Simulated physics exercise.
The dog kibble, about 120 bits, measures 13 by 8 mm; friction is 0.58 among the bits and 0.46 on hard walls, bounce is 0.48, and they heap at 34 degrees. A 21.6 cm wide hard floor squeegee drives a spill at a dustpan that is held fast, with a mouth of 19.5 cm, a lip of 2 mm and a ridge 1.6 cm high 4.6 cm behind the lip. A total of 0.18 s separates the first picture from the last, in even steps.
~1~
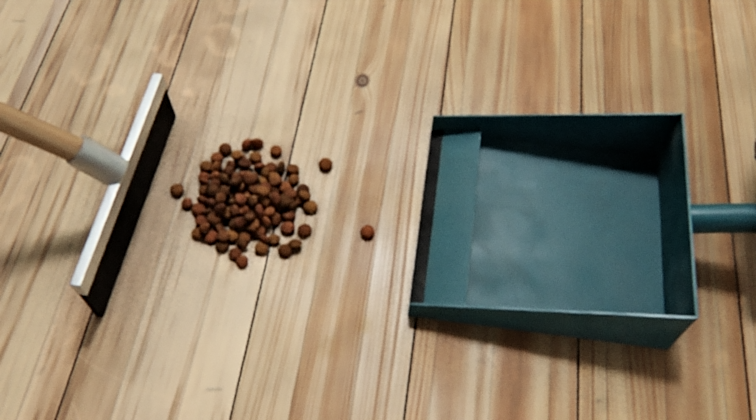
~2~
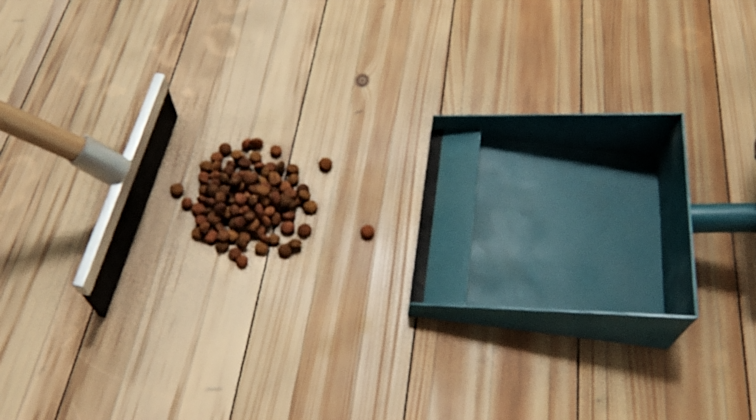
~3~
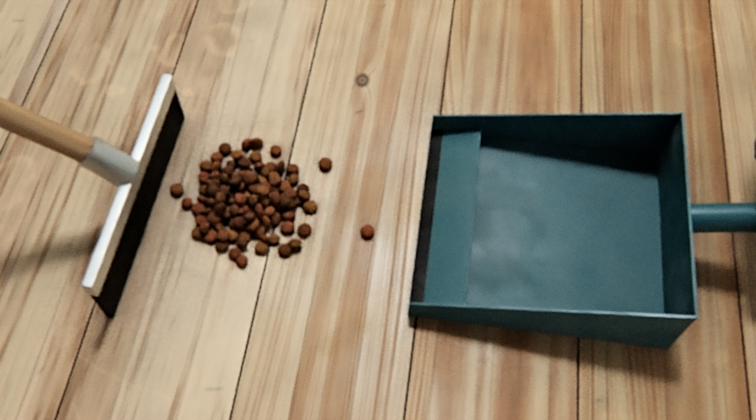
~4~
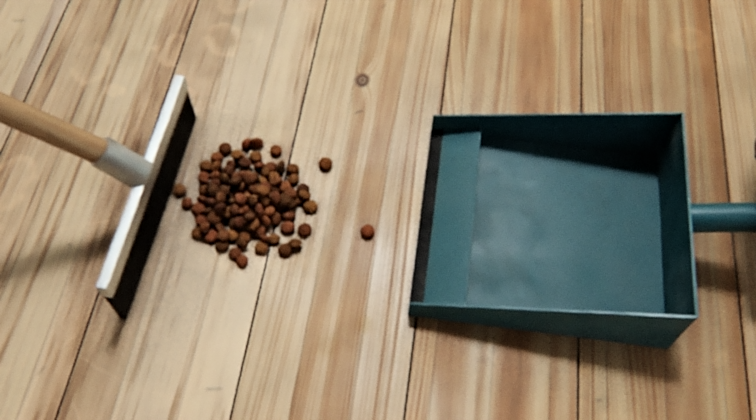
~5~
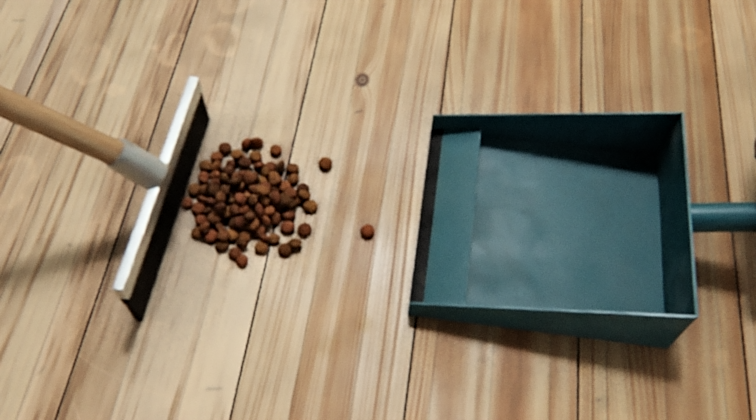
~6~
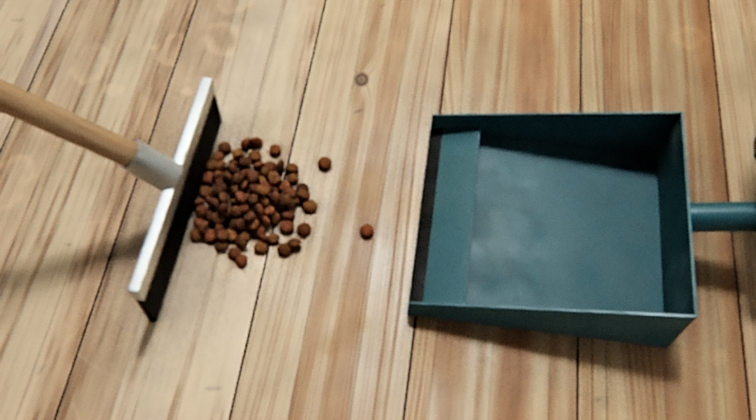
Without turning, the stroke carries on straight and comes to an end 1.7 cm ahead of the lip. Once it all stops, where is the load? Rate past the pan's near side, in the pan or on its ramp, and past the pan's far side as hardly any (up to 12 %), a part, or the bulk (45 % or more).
Near side: Hardly any, pan: The bulk, far side: Hardly any.
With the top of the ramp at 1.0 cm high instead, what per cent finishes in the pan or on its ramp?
I'd guess close to 55 per cent.
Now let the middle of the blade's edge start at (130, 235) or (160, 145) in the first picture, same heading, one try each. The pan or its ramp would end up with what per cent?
Some 50 and 40 per cent.
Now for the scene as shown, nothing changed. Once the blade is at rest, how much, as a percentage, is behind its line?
Some 0 percent of it.
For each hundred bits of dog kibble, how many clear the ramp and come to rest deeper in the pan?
Around 0 in a hundred.
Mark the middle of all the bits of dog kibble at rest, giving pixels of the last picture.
Look around (424, 219) in the last picture.
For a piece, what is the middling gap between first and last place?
It works out to some 16 cm.
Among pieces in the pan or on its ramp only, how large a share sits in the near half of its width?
About 60 per cent.
Then, 0.25 s after the last picture, middle of the blade 12 cm from the lip; 0 % over the lip, far side 0 %, near side 0 %.
Then, 0.42 s after the last picture, middle of the blade 5 cm from the lip; 5 % over the lip, far side 0 %, near side 0 %.
Then, 0.71 s after the last picture, middle of the blade 2 cm from the lip; 50 % over the lip, far side 0 %, near side 5 %.
In the end, near side 5 %, pan 50 %, far side 0 %, in front of the lip or behind the blade 45 %.
